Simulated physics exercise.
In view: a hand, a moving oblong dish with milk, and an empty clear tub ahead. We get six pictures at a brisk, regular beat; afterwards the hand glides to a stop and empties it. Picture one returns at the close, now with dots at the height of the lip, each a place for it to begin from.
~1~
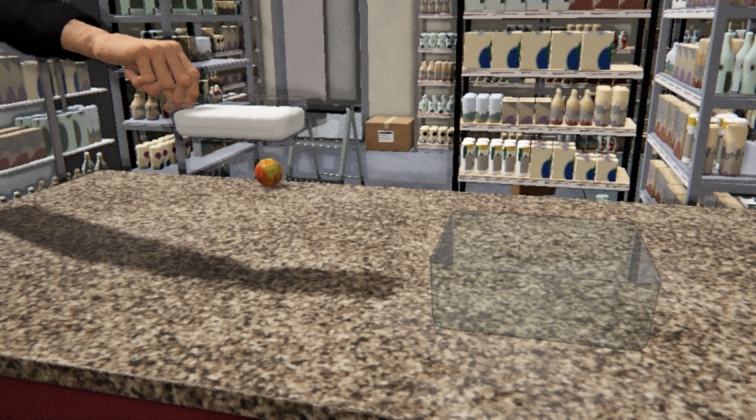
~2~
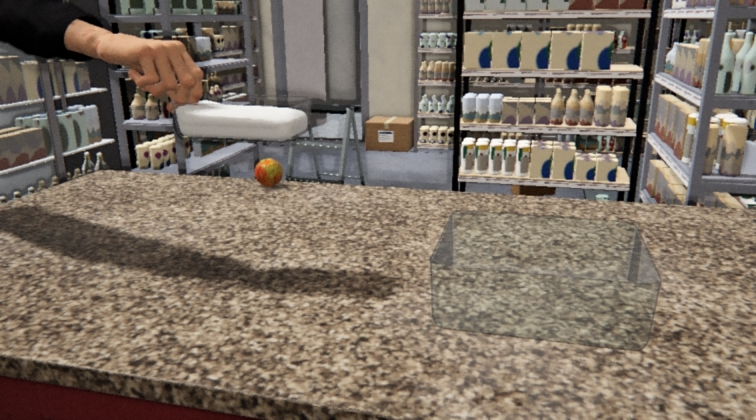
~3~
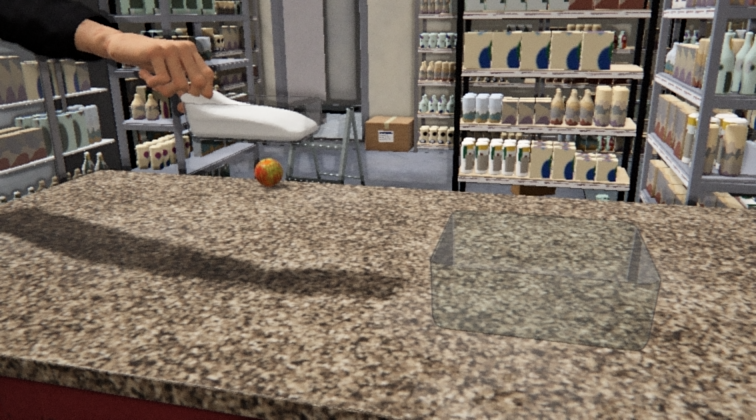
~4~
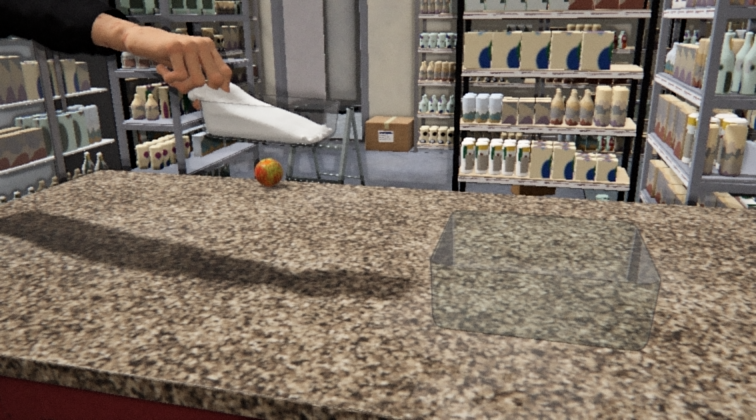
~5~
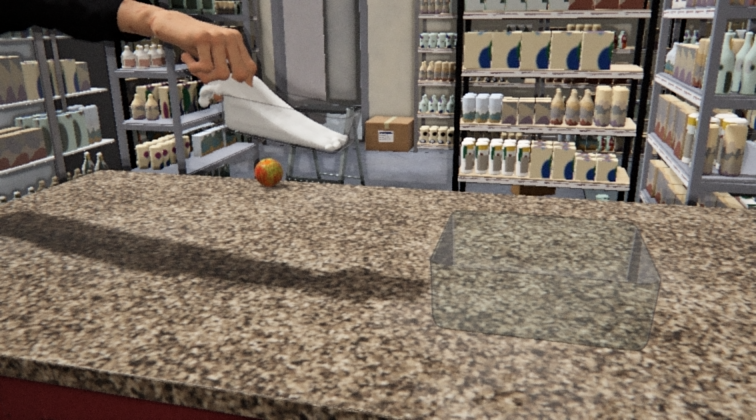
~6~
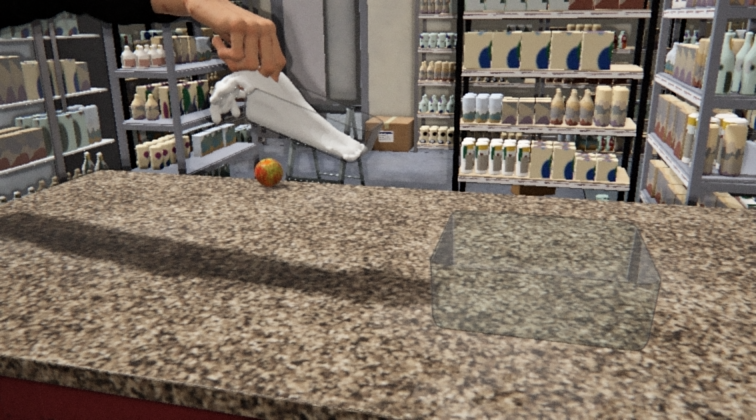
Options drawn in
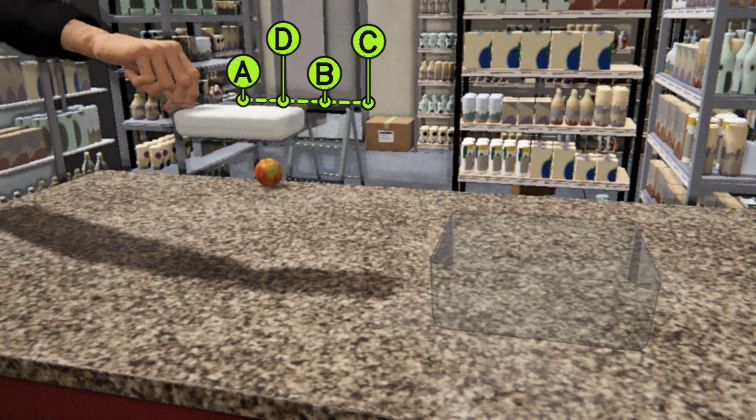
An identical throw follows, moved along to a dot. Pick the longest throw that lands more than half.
B.
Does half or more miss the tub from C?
No, that is safe.
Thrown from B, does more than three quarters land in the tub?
No.
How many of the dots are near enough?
Two of the four.
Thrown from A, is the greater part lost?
Yes.
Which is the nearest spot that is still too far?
That is spot D.
In lime, A at (243, 99); B at (324, 101); C at (368, 103); D at (283, 100).
Choosing A, about 10 % lands in the tub, 88 % falls short.
Choosing B, about 62 % lands in the tub, 32 % falls short and 6 % goes beside or beyond.
Choosing C, about 68 % lands in the tub, 25 % falls short and 7 % goes beside or beyond.
Choosing D, about 23 % lands in the tub, 74 % falls short and 3 % goes beside or beyond.
